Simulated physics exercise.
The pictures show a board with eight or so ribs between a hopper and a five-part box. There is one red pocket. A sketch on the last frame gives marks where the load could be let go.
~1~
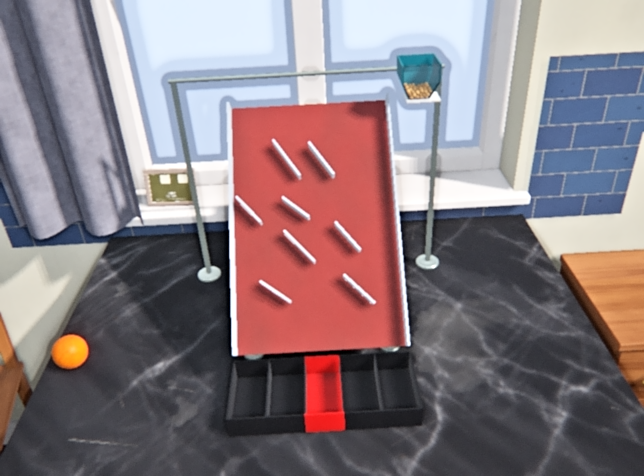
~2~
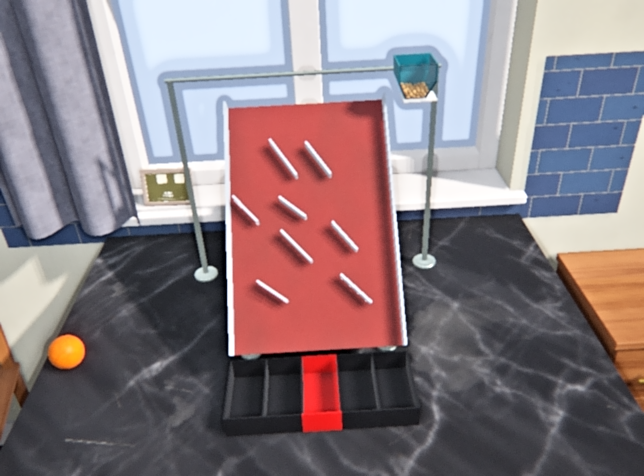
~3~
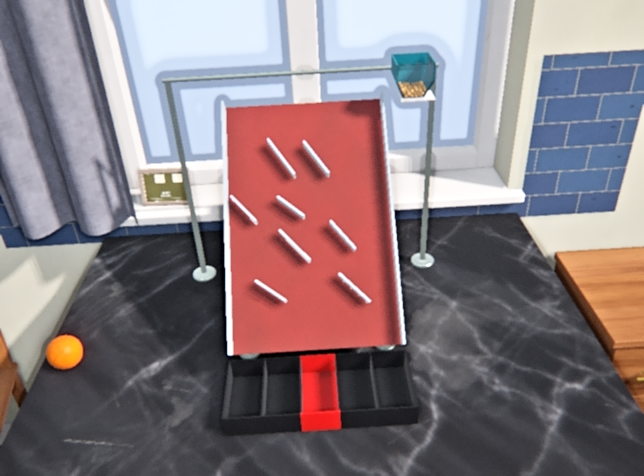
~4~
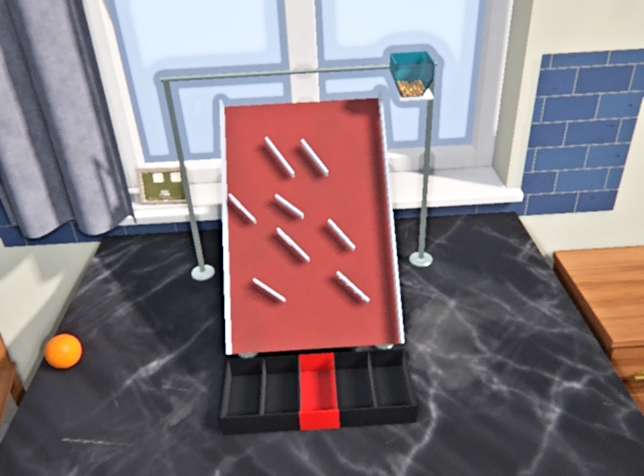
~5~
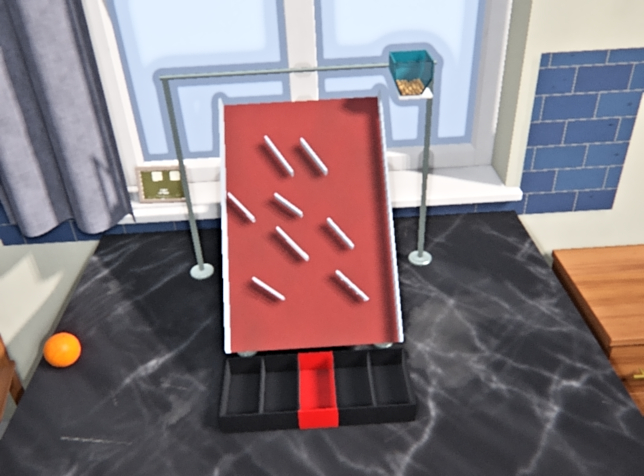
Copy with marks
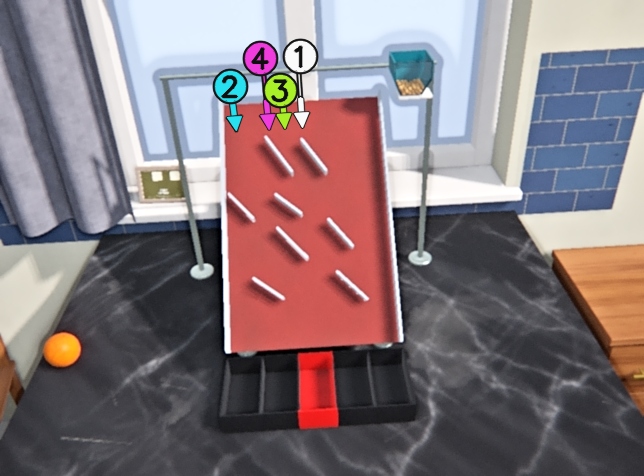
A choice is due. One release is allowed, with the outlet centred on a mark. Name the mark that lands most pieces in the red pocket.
2 works best here.
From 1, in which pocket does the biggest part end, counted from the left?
It is the fifth one.
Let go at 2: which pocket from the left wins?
The third.
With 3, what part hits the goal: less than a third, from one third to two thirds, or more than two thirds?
Less than a third.
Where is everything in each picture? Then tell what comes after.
In the first frame, hopper at (418, 89), round wooden beads, door shut.
In the second frame, ribs (270, 139) to (296, 175), (306, 142) to (331, 173), (233, 196) to (257, 221).
In the third frame, ribs (277, 196) to (304, 216), (279, 230) to (310, 260), (330, 221) to (355, 248).
In the fourth frame, ribs (254, 279) to (284, 299), (338, 272) to (369, 300).
In the fifth frame, red pocket at (318, 417), number 3 of 5 from the left.
On the marked copy, mark 1 meets the board at (302, 122); mark 2 meets the board at (235, 125); mark 3 meets the board at (284, 123); mark 4 meets the board at (268, 124).
With 1, a small part in the red pocket, about two thirds in other pockets, about a quarter outside the box.
With 2, about half in the red pocket, about a quarter in other pockets, a stray few held on the board, a small part outside the box.
With 3, a small part in the red pocket, about two thirds in other pockets, about a quarter outside the box.
With 4, about a quarter in the red pocket, about half in other pockets, about a quarter outside the box.
